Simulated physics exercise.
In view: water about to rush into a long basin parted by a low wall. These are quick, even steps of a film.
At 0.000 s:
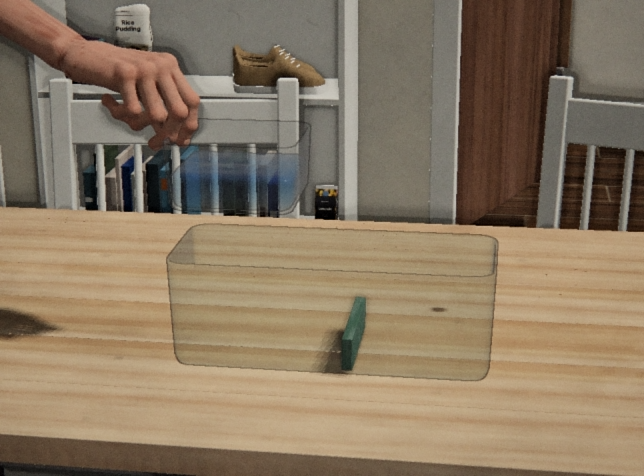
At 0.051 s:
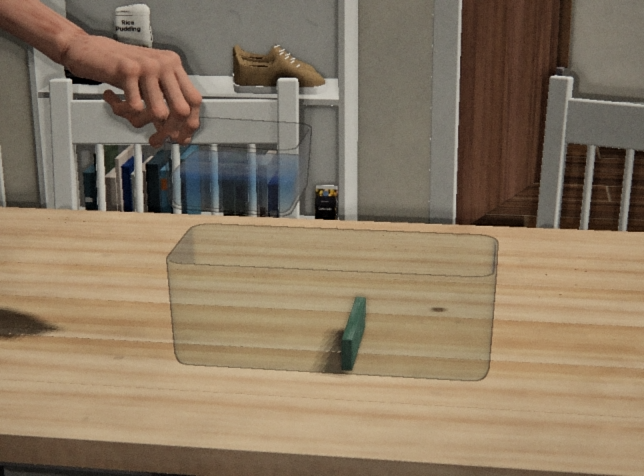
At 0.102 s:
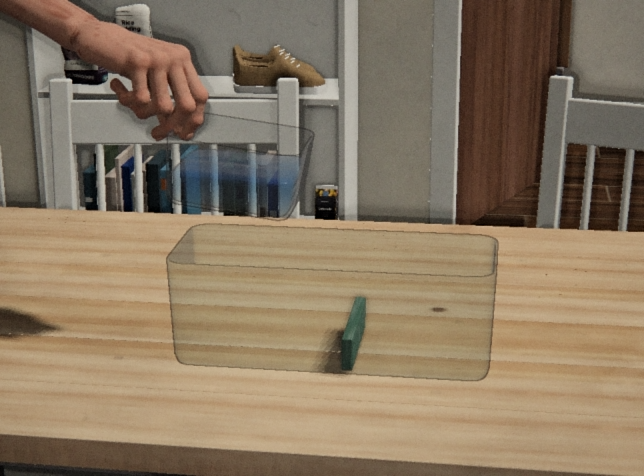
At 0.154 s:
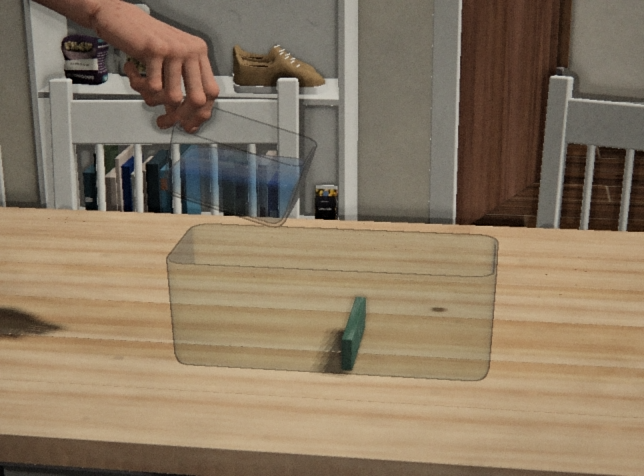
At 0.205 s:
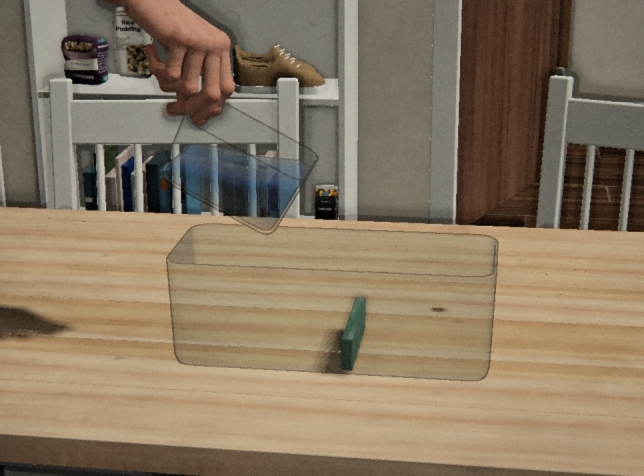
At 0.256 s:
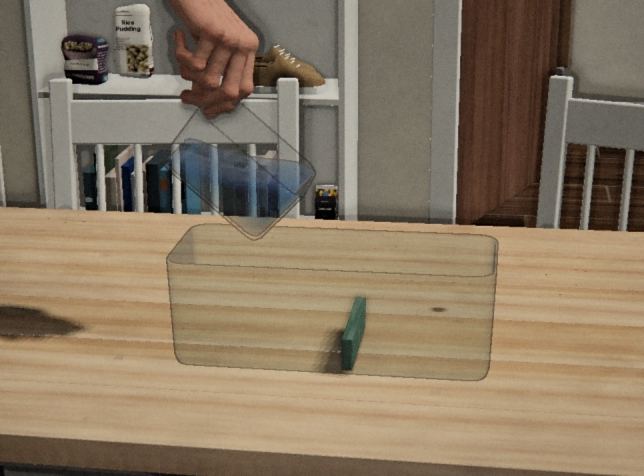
A hand at upper left holds a clear container of blue water and tilts it steadily to the right, its right rim dipping as the wrist turns and the hand shifts rightward. Below, a long, empty, transparent basin with a low green wall stands on a pale wooden table, seen from slightly above. White chairs, shelves and a tan shoe stay still behind, and the camera holds steady.
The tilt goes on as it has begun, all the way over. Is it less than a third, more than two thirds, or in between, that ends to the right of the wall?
The share right of the wall is less than a third.
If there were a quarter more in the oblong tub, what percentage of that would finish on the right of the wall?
About 30 per cent.
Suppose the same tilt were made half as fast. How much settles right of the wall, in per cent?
Close to 30 per cent.
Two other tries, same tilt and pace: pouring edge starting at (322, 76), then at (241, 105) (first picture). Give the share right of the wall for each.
Near 50 % and 10 %.
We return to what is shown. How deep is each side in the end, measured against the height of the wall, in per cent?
Left about 50, right about 10.
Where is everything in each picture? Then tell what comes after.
In the first picture, it leans 0°; its right rim is at (303, 137); the water meets the walls at (181, 162) and (301, 165); the long basin's rim runs from (179, 244) to (496, 258); the wall's top is at (354, 319).
In the second picture, it leans 2°; its right rim is at (304, 139); the water meets the walls at (181, 161) and (302, 166).
In the third picture, it leans 7°; its right rim is at (307, 145); the water meets the walls at (180, 160) and (302, 168).
In the fourth picture, it leans 16°; its right rim is at (310, 156); the water meets the walls at (179, 158) and (303, 170).
In the fifth picture, it leans 28°; its right rim is at (311, 170); the water meets the walls at (177, 153) and (305, 173).
In the sixth picture, it leans 41°; its right rim is at (308, 186); the water meets the walls at (177, 148) and (310, 176).
A moment on, the oblong tub is tipped right over and 17 per cent is still to pour, 61 is left of the wall and 8 right of it.
Next, the oblong tub is tipped right over and 4 per cent is still to pour, 75 is left of the wall and 14 right of it.
Then the oblong tub is tipped right over and 0 per cent is still to pour, 77 is left of the wall and 17 right of it.
Later the oblong tub is tipped right over and 0 per cent is still to pour, 77 is left of the wall and 17 right of it.
At rest 77 per cent lies left of the wall, 17 right of it and 6 outside.
